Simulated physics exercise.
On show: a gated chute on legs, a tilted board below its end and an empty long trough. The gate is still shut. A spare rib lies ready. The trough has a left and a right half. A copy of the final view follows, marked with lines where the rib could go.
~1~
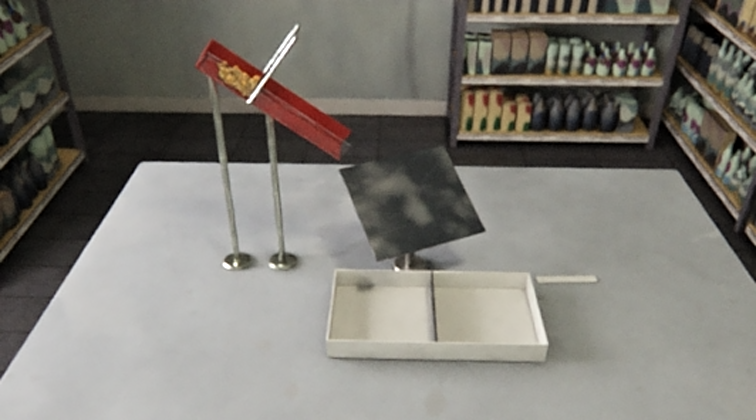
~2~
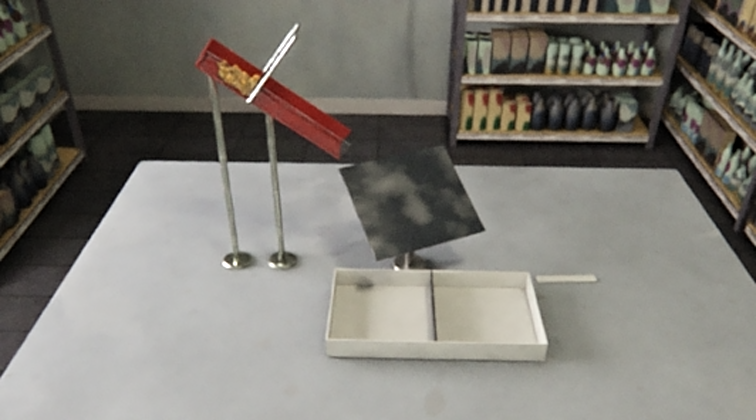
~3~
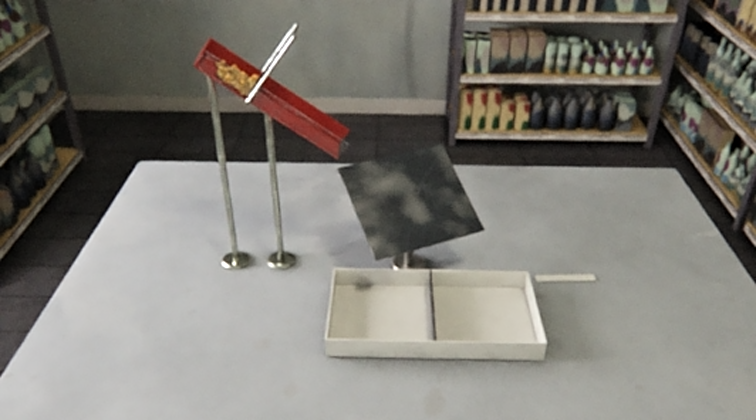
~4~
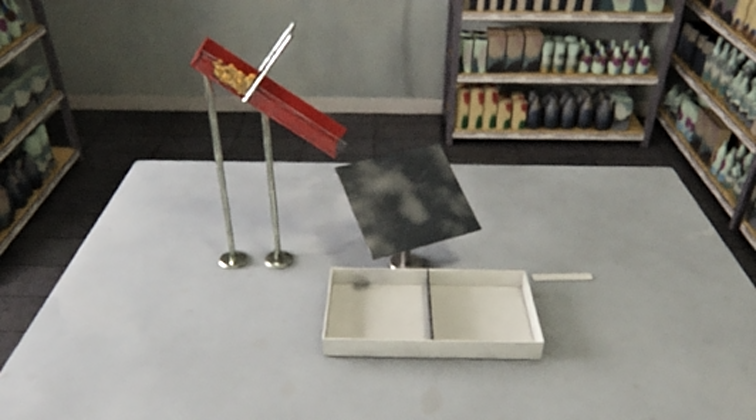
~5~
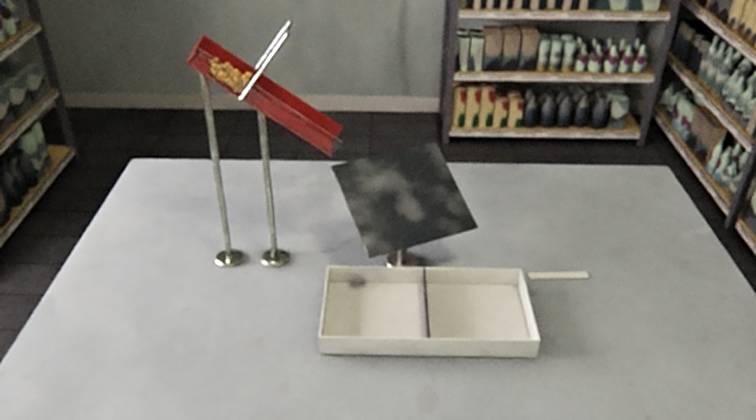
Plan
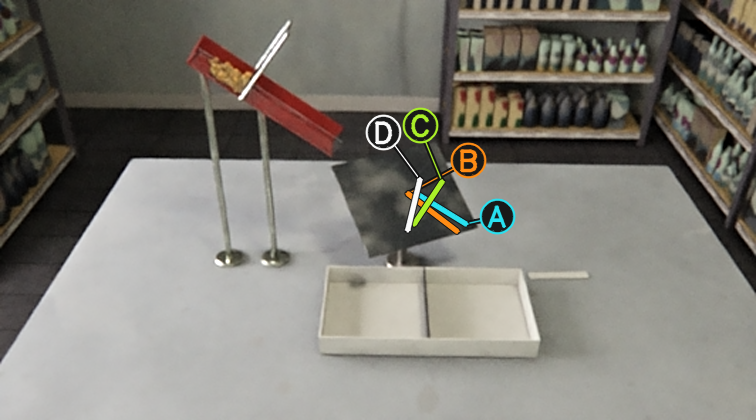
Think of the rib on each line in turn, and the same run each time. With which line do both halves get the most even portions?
The best line is C.
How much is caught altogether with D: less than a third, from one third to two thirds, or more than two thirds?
Line D gives more than two thirds.
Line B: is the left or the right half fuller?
The right half.
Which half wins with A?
Right.
On the marked copy, line A from (413, 191) to (465, 223); line B from (408, 193) to (457, 231); line C from (442, 181) to (414, 224); line D from (419, 179) to (407, 230).
Choosing A, of what is caught, a small part in the left half, nearly all in the right.
Choosing B, of what is caught, a small part in the left half, nearly all in the right.
Choosing C, of what is caught, about half in the left half, about half in the right.
Choosing D, of what is caught, nearly all in the left half, a small part in the right.
